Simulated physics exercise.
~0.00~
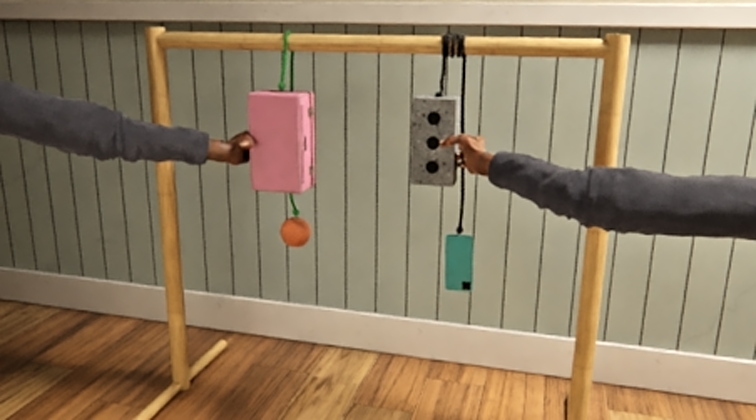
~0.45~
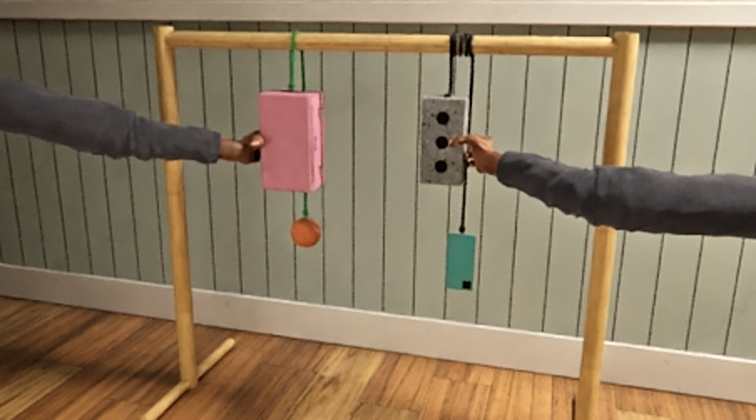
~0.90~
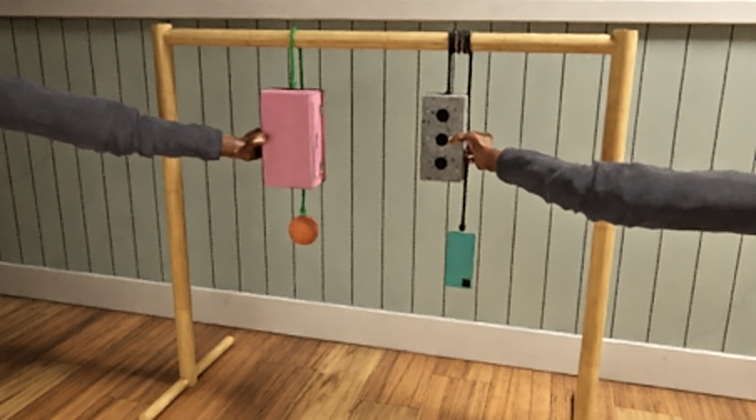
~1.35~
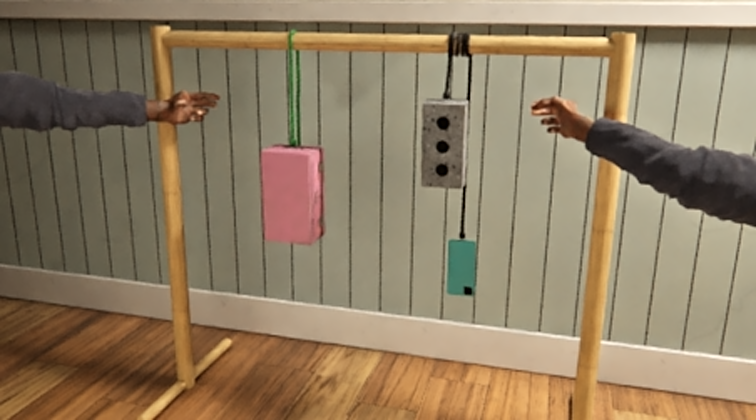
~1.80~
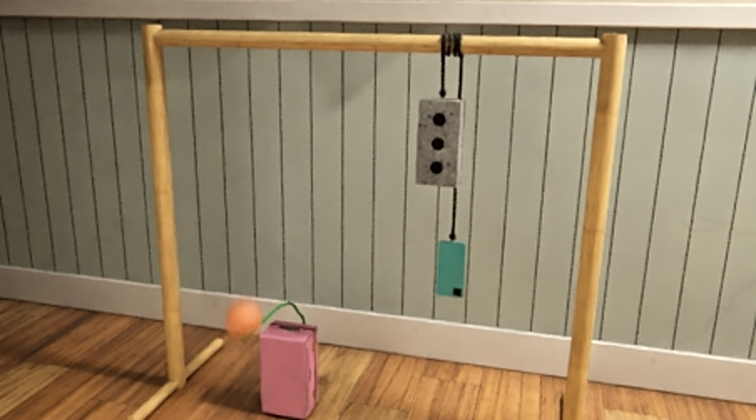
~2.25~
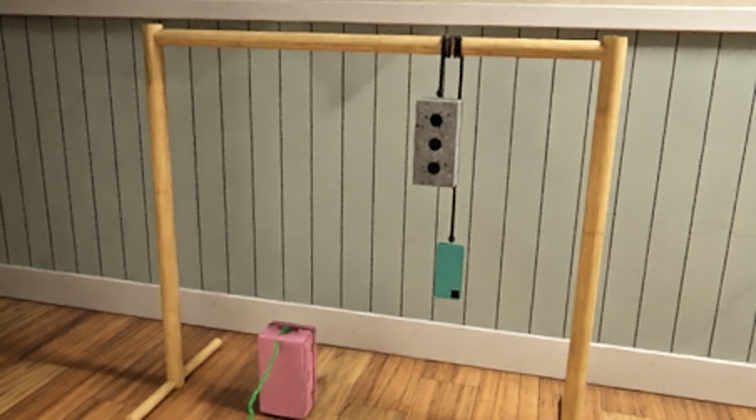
A pink case and a speckled grey paver with three dark holes hang from a wooden rail, seen from the front by a slightly swaying camera, before a pale green panelled wall and wooden floor. The case, on the left, has a green cord with an orange ball at its other end; the paver's black cord carries a teal phone. Two grey-sleeved arms reach in from either side to hold them. The hands let go and draw back, and the case drops, pulling its cord off the rail. It ends standing on the floor, while the paver and phone still hang.
